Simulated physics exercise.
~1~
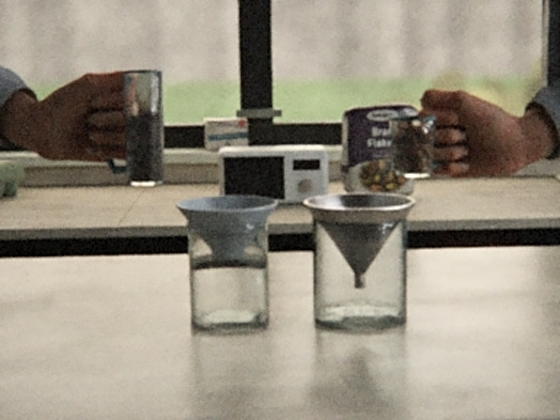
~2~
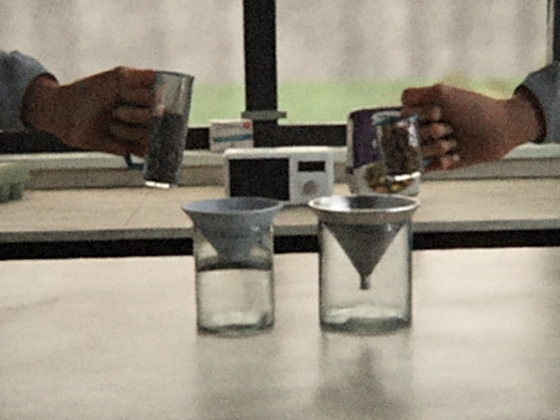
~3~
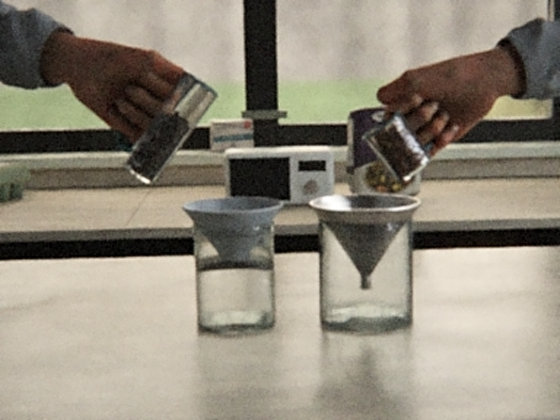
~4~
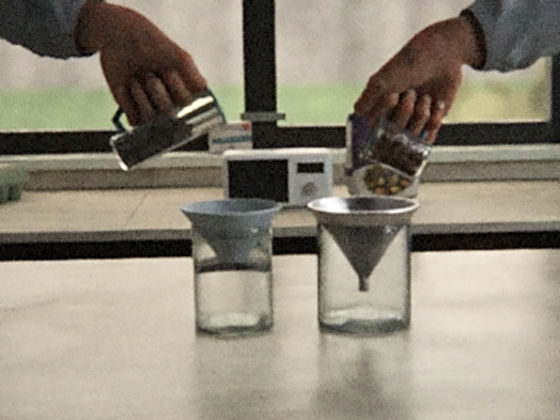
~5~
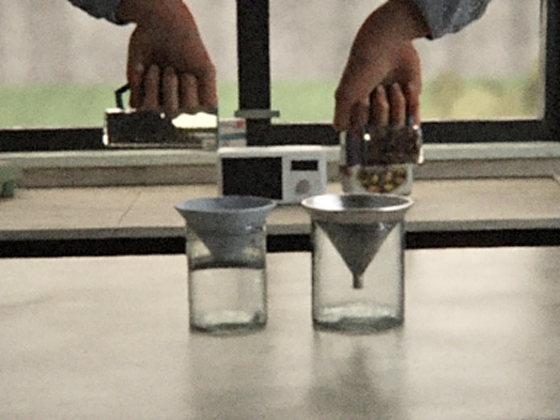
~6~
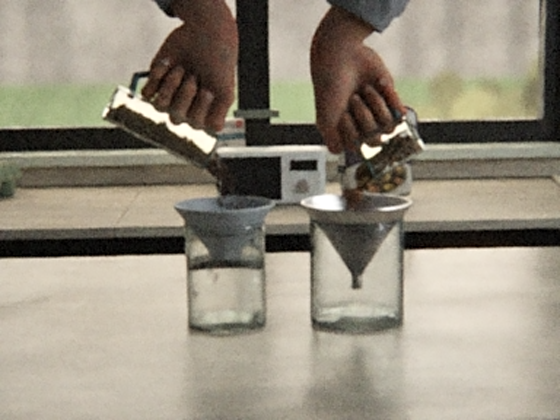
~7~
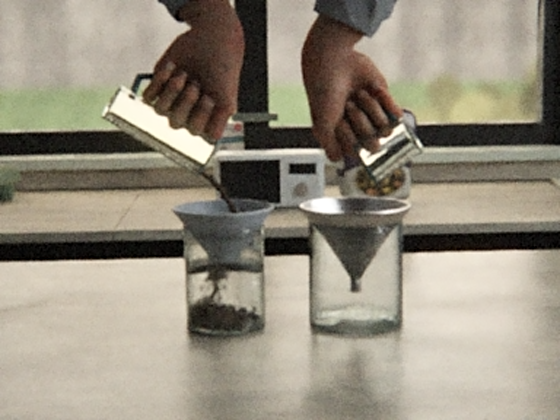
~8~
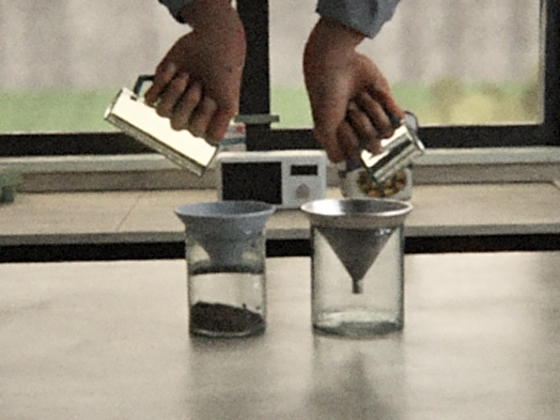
Two hands tipped cups of loose, dry bits over funnels set in glass jars until both cups were emptied; the dark stuff on the left ran through and heaped in its jar, while the right load stayed stuck in the metal funnel, its jar empty.
